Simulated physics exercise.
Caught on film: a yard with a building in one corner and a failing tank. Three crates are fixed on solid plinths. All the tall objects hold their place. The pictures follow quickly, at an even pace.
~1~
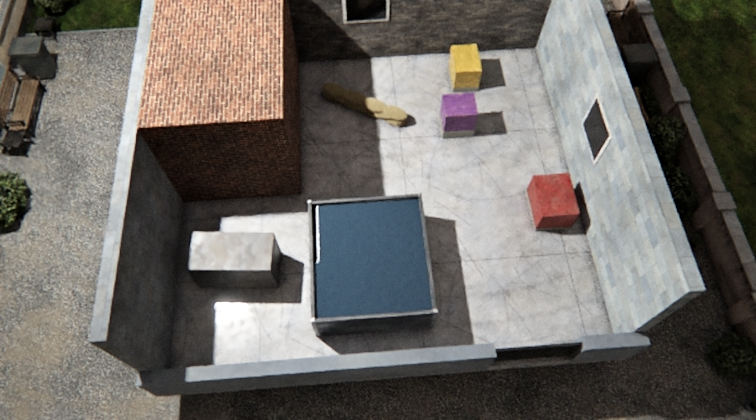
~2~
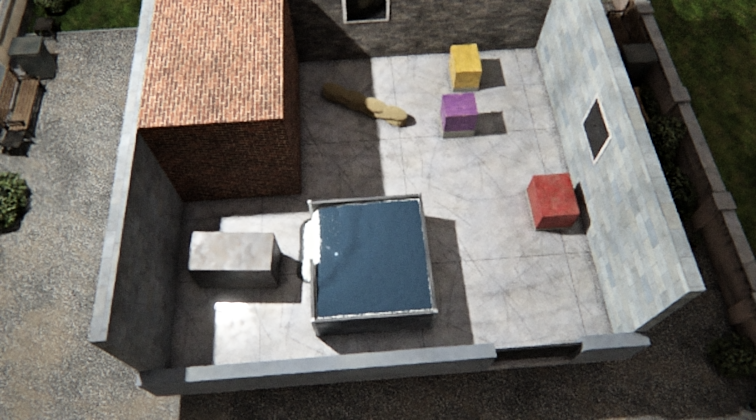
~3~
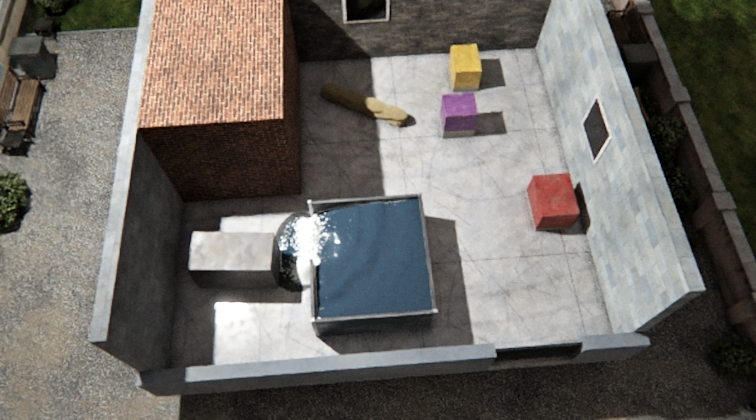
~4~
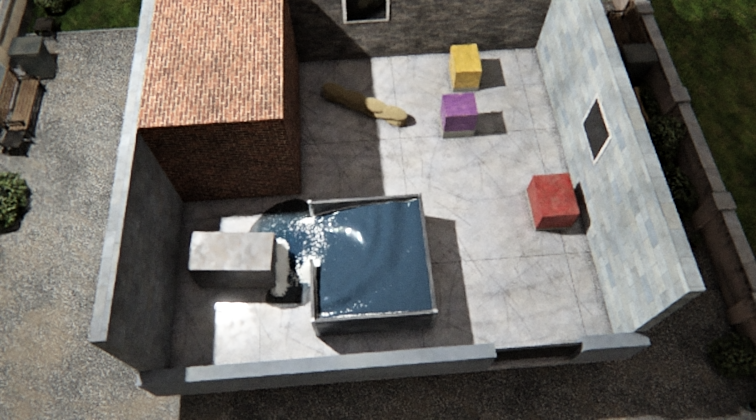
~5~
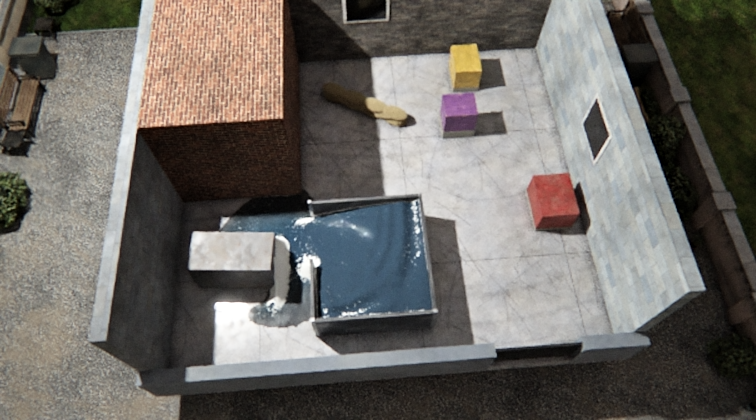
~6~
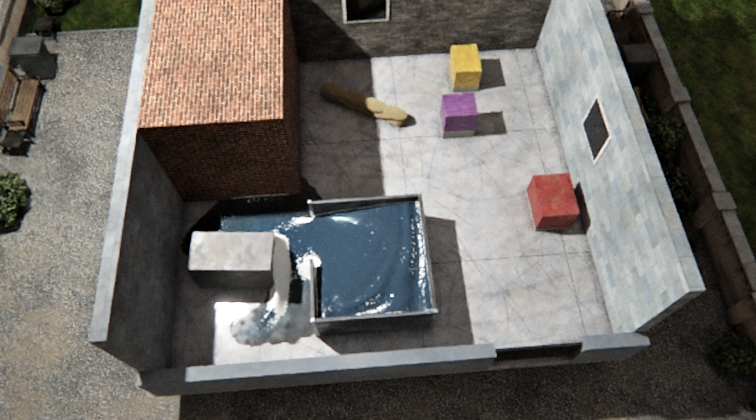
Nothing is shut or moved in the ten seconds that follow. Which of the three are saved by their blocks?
One by one: The purple crate keeps dry; the yellow crate keeps dry; the red crate is soaked.
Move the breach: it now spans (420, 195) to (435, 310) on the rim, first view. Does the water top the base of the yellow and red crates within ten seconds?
Yellow crate takes water, red crate ends up wet.
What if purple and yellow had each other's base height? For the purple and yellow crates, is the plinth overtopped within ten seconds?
Then: The purple crate is spared, the yellow crate keeps dry.
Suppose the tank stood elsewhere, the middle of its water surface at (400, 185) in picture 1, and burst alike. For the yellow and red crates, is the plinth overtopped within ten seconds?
Then: Yellow crate ends up wet, red crate is topped.
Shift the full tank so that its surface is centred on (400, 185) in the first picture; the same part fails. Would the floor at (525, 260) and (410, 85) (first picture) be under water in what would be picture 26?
In turn: Free of water, awash.
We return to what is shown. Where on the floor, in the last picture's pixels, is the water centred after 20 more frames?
I would point to (301, 279).
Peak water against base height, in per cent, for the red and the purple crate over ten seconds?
Near 230 and 40 in a hundred.
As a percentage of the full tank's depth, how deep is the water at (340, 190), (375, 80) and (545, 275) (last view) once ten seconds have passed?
About 4, 0 and 10 per cent.
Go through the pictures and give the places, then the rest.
The open tank at (370, 256) is whole and still, in the first picture.
The front is at a hidden place, out from the gap at (315, 244), in the second picture.
Water pours out at (315, 245) and has run to (280, 279), in the third picture.
Water pours out at (316, 245) and has run to a hidden place, in the fourth picture.
The front is at a hidden place, out from the gap at (316, 245), in the fifth picture.
The front is at a hidden place, out from the gap at (315, 245), in the sixth picture.
A moment on, water covers 15 % of the floor; the purple crate not reached, the yellow crate not reached, the red crate not reached.
Next, water covers 25 % of the floor; the purple crate not reached, the yellow crate not reached, the red crate not reached.
Then, water covers 30 % of the floor; the purple crate not reached, the yellow crate not reached, the red crate not reached.
Later, water covers 60 % of the floor; the purple crate water round its plinth, the yellow crate not reached, the red crate water round its plinth.
In the end, water covers 90 % of the floor; the purple crate stayed above the water, the yellow crate stayed above the water, the red crate was topped.
